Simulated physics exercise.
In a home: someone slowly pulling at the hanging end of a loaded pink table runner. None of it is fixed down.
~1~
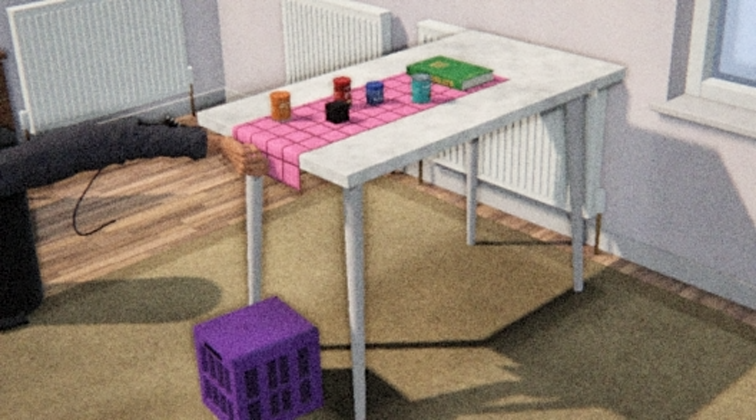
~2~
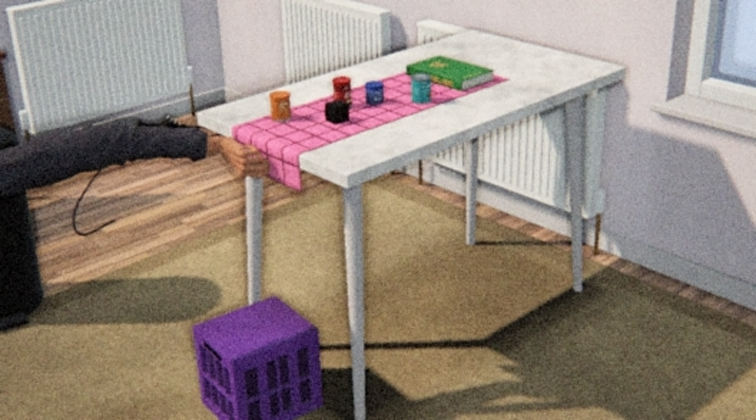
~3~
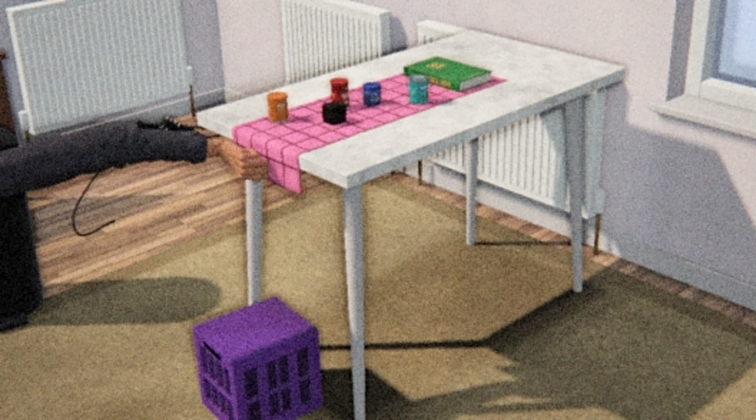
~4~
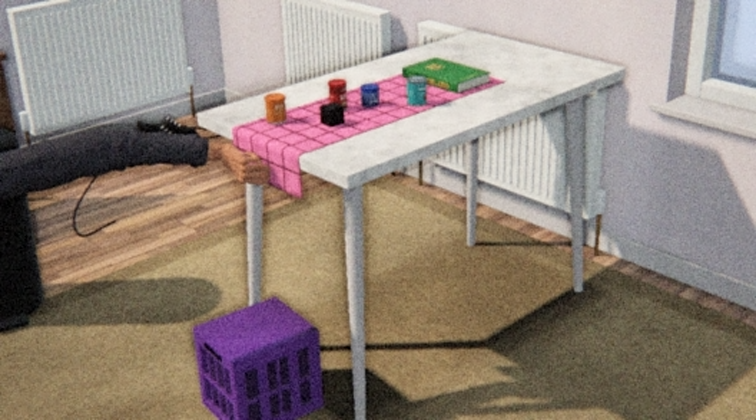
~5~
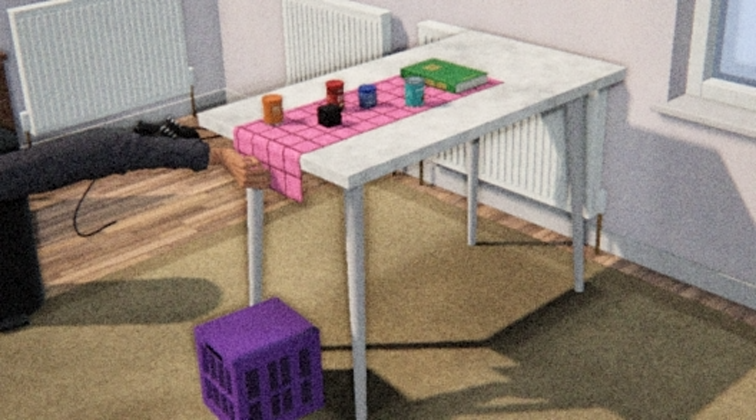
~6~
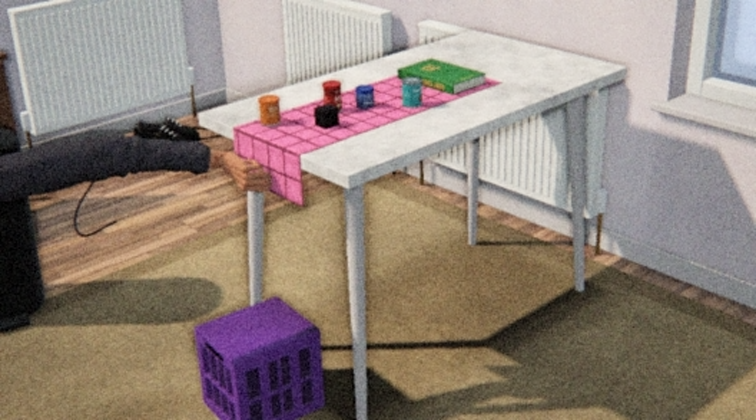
A hand slowly pulls the pink table runner, shifting the cans and green book slightly left.
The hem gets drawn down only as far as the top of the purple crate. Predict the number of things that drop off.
The number is four.
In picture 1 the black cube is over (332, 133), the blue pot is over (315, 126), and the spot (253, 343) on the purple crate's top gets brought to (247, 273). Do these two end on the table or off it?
The black cube? Lost. The blue pot? Lost.
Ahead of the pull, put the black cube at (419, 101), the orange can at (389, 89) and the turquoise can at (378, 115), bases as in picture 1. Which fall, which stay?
So the black cube stays aboard, the orange can stays aboard, and the turquoise can leaves the top.
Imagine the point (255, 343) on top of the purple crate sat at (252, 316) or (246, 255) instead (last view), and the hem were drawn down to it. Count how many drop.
The first gives 3, the second 1.
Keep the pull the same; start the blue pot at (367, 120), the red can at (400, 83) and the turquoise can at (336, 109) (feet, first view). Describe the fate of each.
Here's how it goes: The blue pot ends up down, the red can makes it through, and the turquoise can ends up down.
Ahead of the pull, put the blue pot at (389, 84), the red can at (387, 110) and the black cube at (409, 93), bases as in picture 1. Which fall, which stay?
Blue pot: Still up. Red can: Gone off. Black cube: Still up.
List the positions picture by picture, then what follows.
In the first picture, hem (301, 192); orange can (280, 94); black cube (337, 103); red can (342, 79); blue pot (375, 84); turquoise can (421, 77); top of the crate (253, 343).
In the second picture, hem (302, 192); orange can (280, 94).
In the third picture, hem (301, 195); black cube (334, 104).
In the fourth picture, hem (303, 199); red can (337, 81); top of the crate (253, 344).
In the fifth picture, hem (303, 203); blue pot (367, 87).
In the sixth picture, hem (304, 207); orange can (269, 98); black cube (326, 107); red can (332, 83); blue pot (365, 87); turquoise can (412, 80).
Soon after, hem near (271, 229); orange can gone.
Then, hem near (274, 289); orange can, black cube and red can gone.
Further on, hem on the crate; orange can, black cube, red can and blue pot gone.
At rest, hem on the crate; orange can, black cube, red can and blue pot gone. It carries off four.
